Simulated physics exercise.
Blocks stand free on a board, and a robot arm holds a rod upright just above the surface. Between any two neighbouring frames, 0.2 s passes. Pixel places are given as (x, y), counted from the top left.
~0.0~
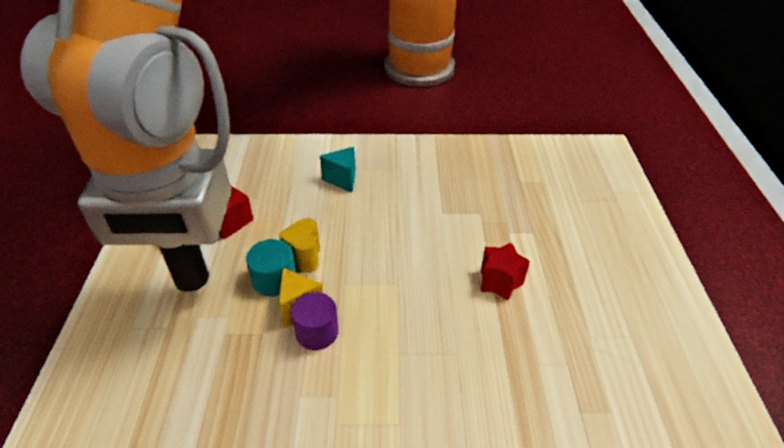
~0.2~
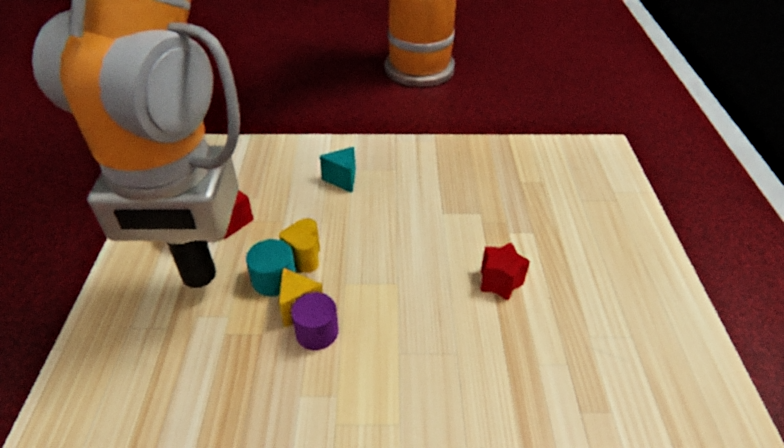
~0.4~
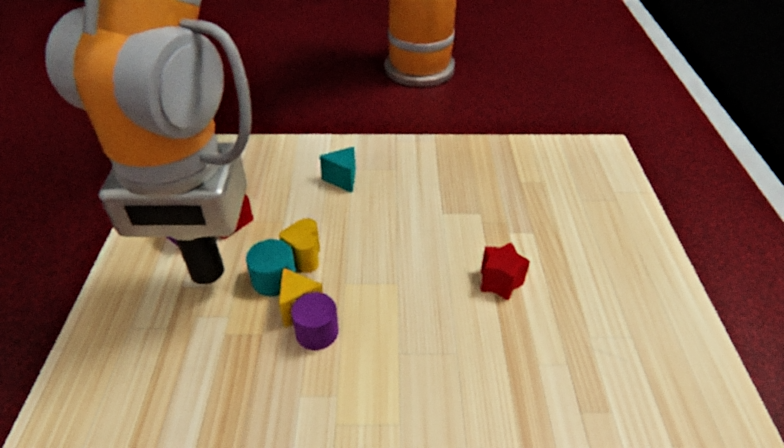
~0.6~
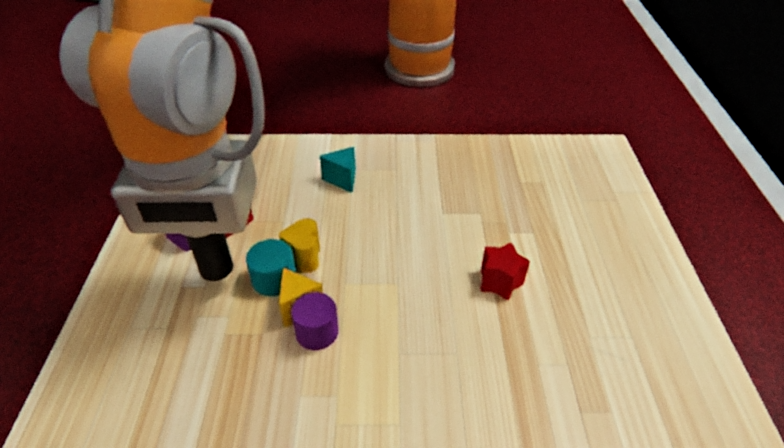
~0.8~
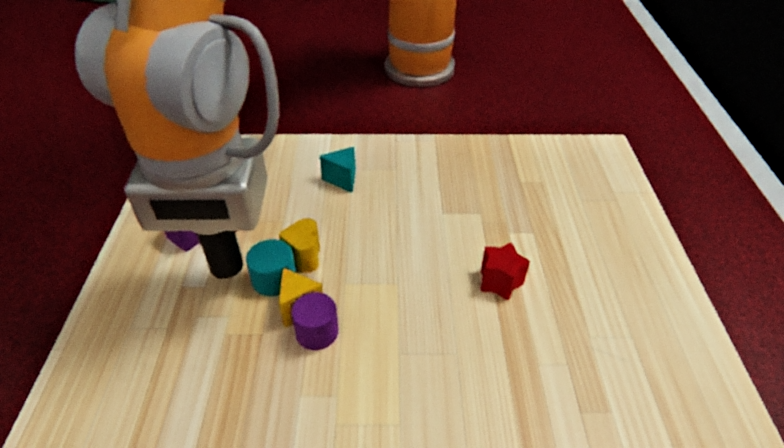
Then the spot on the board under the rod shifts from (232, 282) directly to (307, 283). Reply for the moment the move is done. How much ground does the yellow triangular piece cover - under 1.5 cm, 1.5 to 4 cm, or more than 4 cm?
That block covers between 1.5 and 4 cm.
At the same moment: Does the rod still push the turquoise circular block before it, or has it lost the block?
The rod pushes it to the end.
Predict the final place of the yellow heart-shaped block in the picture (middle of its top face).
It will end up at (329, 217).
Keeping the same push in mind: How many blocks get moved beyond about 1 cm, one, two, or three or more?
A group of three or more is moved.
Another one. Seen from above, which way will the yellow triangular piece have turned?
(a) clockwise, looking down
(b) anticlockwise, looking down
a
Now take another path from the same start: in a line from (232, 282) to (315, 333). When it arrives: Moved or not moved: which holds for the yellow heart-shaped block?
It is shifted.
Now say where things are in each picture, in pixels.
Rod's lower end (192, 279); turquoise circular block (269, 255); yellow triangular piece (295, 285); yellow heart-shaped block (301, 233); purple circular block (314, 309), in the first frame.
Rod (199, 275); blocks still, in the second frame.
Rod (208, 272); blocks still, in the third frame.
Rod (217, 269); blocks still, in the fourth frame.
Rod (227, 267); turquoise circular block (269, 255); yellow triangular piece (295, 285); yellow heart-shaped block (301, 233); purple circular block (314, 309), in the fifth frame.
The first path, step by step. Halfway along, rod (266, 266); turquoise circular block (304, 249); yellow triangular piece (312, 277), turned 55° clockwise; yellow heart-shaped block (320, 222), turned 25° anticlockwise.
At the end, rod (305, 268); turquoise circular block (338, 243); yellow triangular piece (321, 278), turned 65° clockwise; yellow heart-shaped block (329, 217), turned 55° anticlockwise; purple circular block still.
